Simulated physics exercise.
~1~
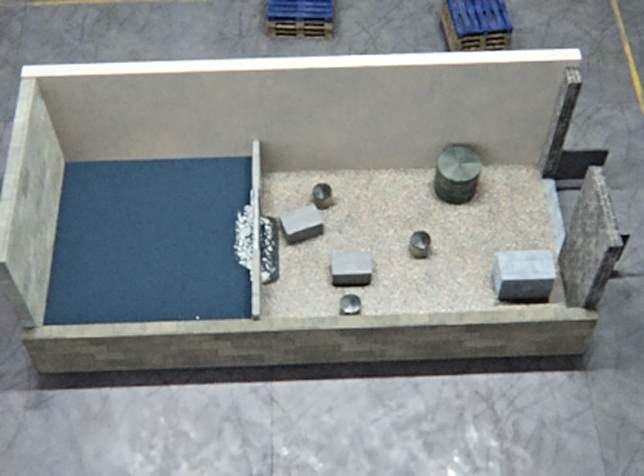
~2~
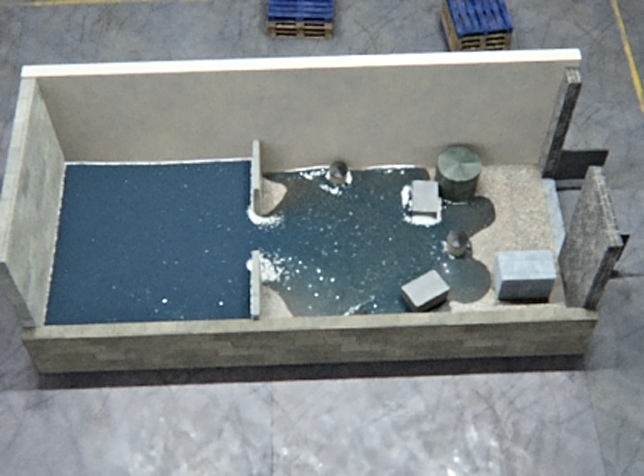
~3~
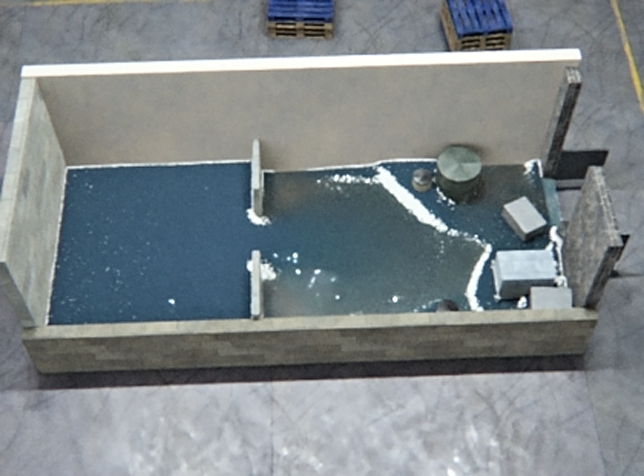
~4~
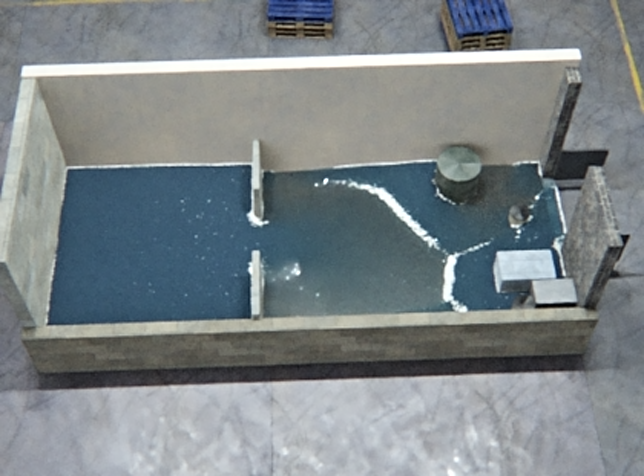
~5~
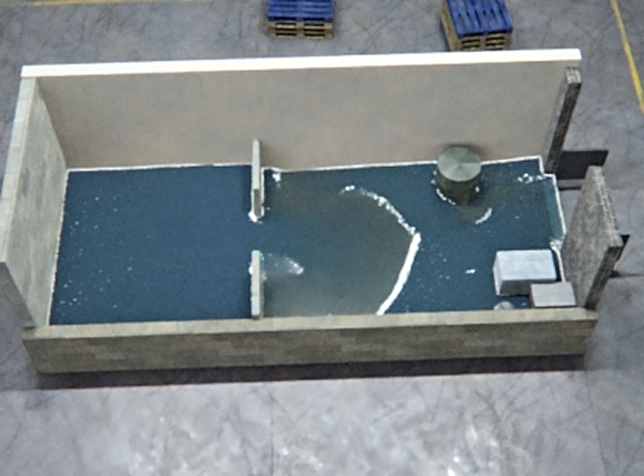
A walled rectangular basin on a grey concrete floor is seen from high above, with blue pallets behind it. Dark blue water fills the left room, while the gravelly right room holds a green drum, a large pale block, two smaller grey blocks and three small dark pails. The barrier in the dividing wall gives way, and water surges rightward, pushing the small blocks and pails along. White foam lines form across the right room as the loose things gather near the right openings. Finally water covers both floors, the drum and large block stand in place, and one grey block rests beside the large one.
